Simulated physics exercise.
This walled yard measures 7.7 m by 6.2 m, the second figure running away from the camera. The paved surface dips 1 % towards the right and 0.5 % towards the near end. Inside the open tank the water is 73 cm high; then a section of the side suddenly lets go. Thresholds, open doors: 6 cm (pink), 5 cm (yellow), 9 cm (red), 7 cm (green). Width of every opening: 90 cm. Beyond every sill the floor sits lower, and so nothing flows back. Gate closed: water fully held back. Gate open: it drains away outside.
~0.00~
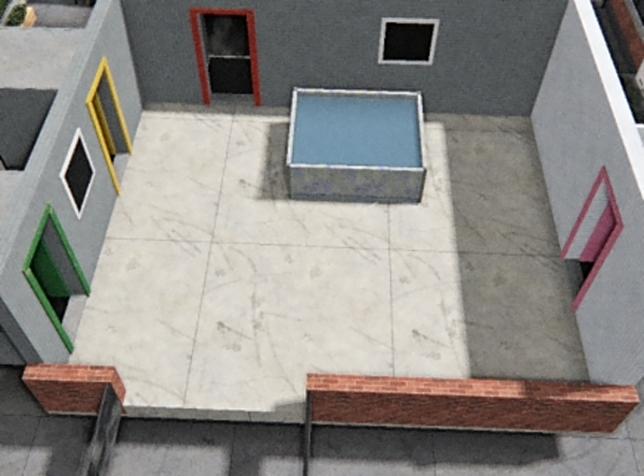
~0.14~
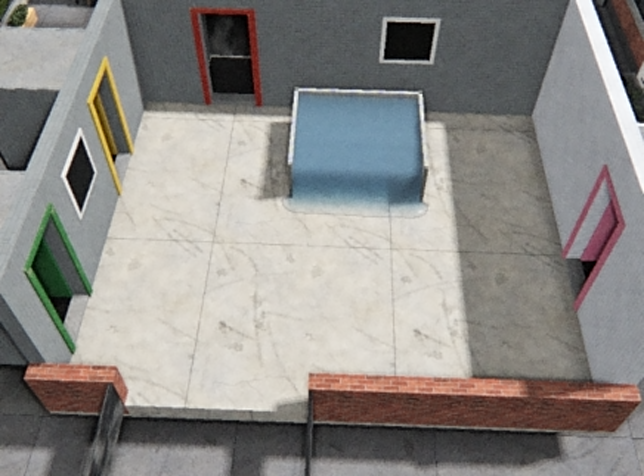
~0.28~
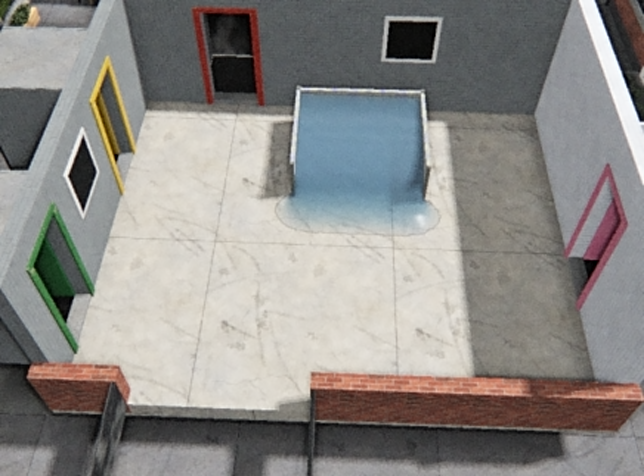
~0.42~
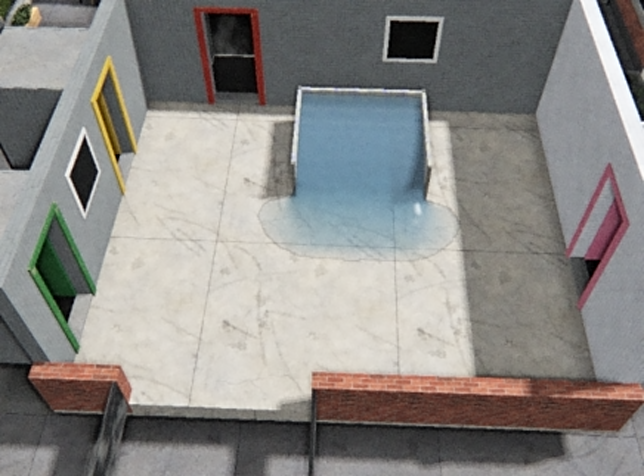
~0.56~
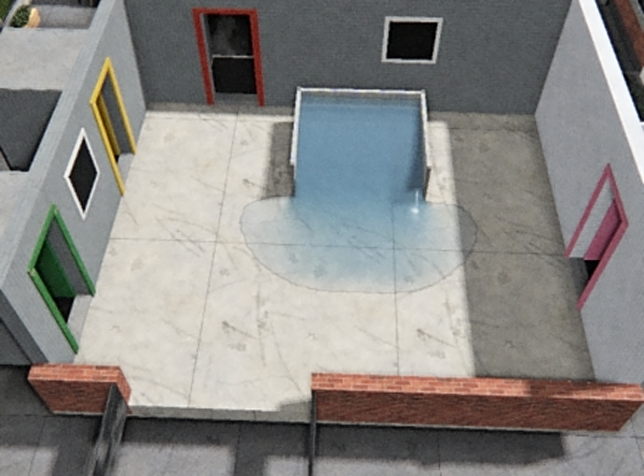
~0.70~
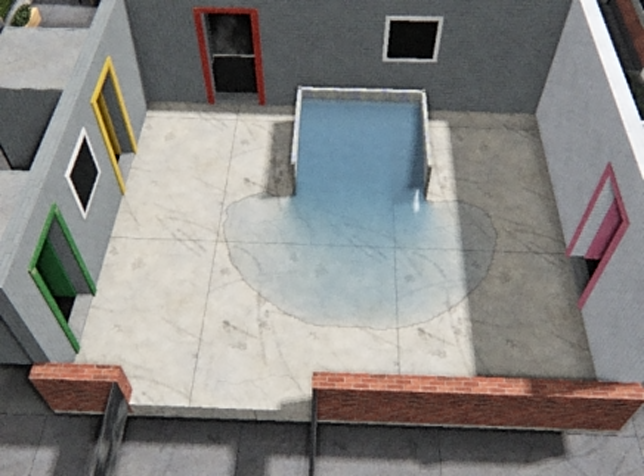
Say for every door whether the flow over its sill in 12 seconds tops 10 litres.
My prediction: The pink door tops the limit, the yellow door never tops the limit, the red door never tops the limit, the green door never tops the limit.
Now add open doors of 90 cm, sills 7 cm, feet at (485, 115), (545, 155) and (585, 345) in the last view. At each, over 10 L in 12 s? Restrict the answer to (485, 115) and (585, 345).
First door beyond the limit, second door beyond the limit.
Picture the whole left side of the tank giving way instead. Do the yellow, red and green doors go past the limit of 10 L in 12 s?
Note: Yellow beyond the mark, red beyond the mark, green beyond the mark.
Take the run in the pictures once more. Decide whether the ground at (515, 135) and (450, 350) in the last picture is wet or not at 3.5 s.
Untouched, soaked.
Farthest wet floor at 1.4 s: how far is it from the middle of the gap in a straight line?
About 4.4 m out.
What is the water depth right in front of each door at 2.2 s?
Door by door in cm, pink shows 4, yellow shows 0, red shows 0, green shows 0.
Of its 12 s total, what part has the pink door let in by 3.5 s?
Around 5 percent.
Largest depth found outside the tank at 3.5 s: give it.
Roughly 36 cm.
After 1.4 s water covers 45 % of the floor and is deepest (39 cm) near (368, 397); pink door not reached, yellow door not reached, red door not reached, green door not reached.
After 2.2 s water covers 50 % of the floor and is deepest (37 cm) near (368, 397); pink door 4 cm at the sill, 0 L in, yellow door not reached, red door not reached, green door not reached.
After 3.5 s water covers 55 % of the floor and is deepest (36 cm) near (595, 406); pink door 14 cm at the sill, 3 L in, yellow door not reached, red door not reached, green door 5 cm at the sill, 0 L in.
After 7.0 s water covers 75 % of the floor and is deepest (16 cm) near (534, 135); pink door 9 cm at the sill, 44 L in, yellow door not reached, red door not reached, green door 4 cm at the sill, 0 L in.
After 12.0 s water covers 95 % of the floor and is deepest (10 cm) near (567, 281); pink door 10 cm at the sill, 66 L in, yellow door 2 cm at the sill, 0 L in, red door 2 cm at the sill, 0 L in, green door 2 cm at the sill, 0 L in.
